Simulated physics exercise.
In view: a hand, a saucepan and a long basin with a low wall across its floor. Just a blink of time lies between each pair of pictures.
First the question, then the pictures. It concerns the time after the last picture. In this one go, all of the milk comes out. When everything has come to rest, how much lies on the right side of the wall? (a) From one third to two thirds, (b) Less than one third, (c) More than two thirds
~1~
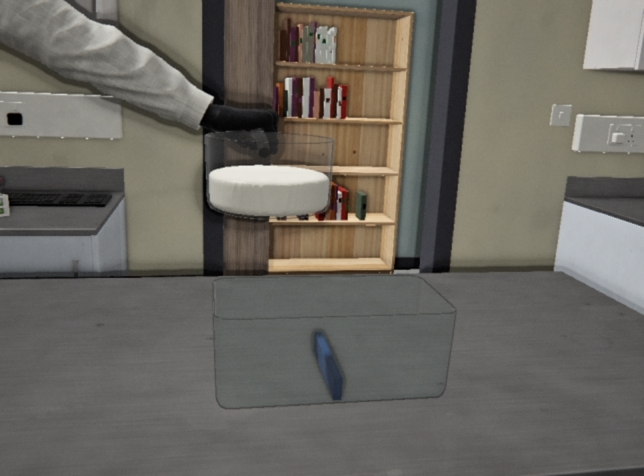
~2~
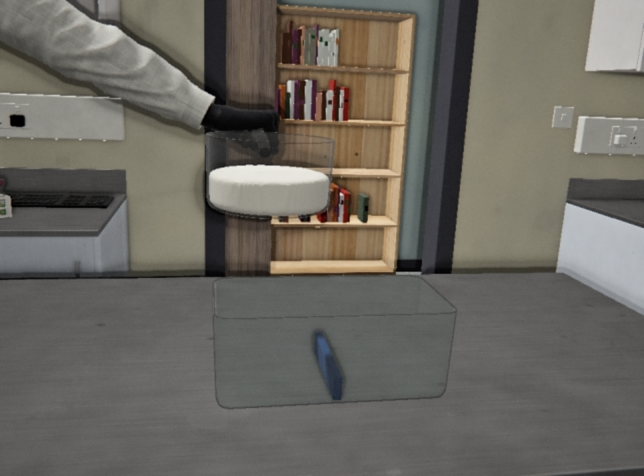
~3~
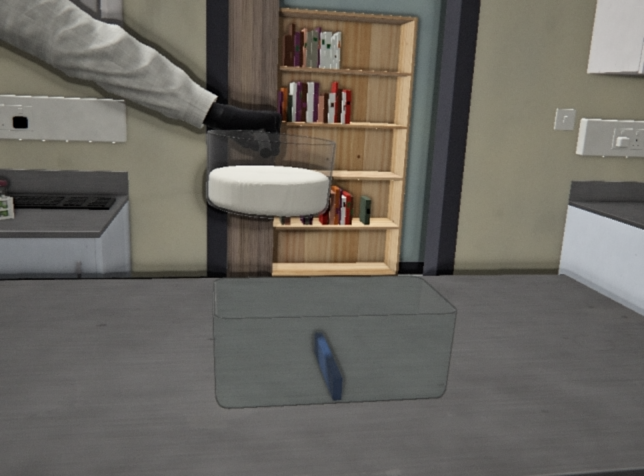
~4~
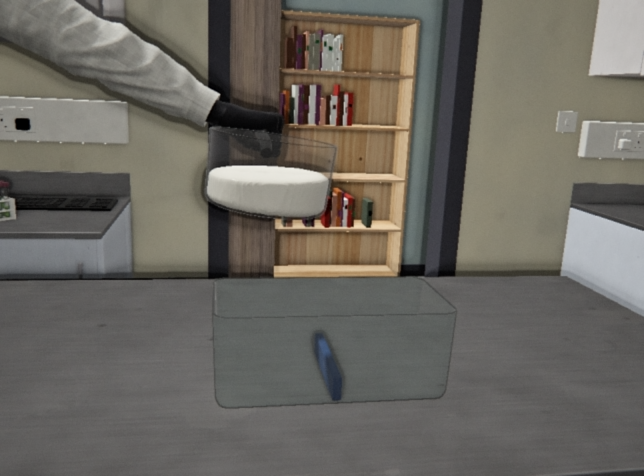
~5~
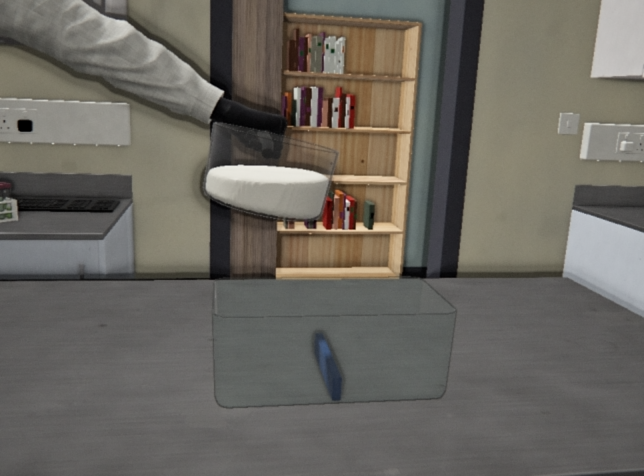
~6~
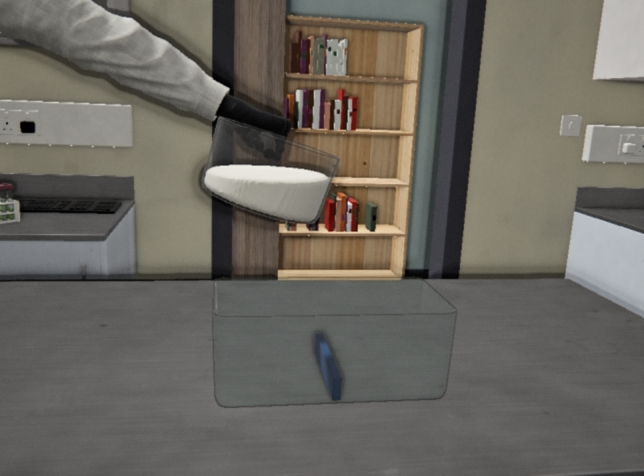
c.
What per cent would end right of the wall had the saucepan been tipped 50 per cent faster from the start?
Around 70 per cent ends up there.
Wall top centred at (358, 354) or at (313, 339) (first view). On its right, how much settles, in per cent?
In order, some 45 and 95 in a hundred.
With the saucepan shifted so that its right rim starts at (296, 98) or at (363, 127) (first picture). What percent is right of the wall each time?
It comes to 55 % the first time and 85 % the second.
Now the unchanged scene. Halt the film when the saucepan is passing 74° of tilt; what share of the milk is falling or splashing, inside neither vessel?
Estimate: Some 30 per cent.
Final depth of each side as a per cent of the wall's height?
I get 20 % for the left and 80 % for the right.
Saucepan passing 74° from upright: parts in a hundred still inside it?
About 65 % remains.
A moment on, the saucepan is tipped part way and 64 per cent is still to pour, 0 is left of the wall and 6 right of it.
Next, the saucepan is tipped right over and 9 per cent is still to pour, 9 is left of the wall and 69 right of it.
Then the saucepan is tipped right over and 0 per cent is still to pour, 19 is left of the wall and 80 right of it.
Later the saucepan is tipped right over and 0 per cent is still to pour, 23 is left of the wall and 76 right of it.
At rest 24 per cent lies left of the wall, 76 right of it and 1 outside.
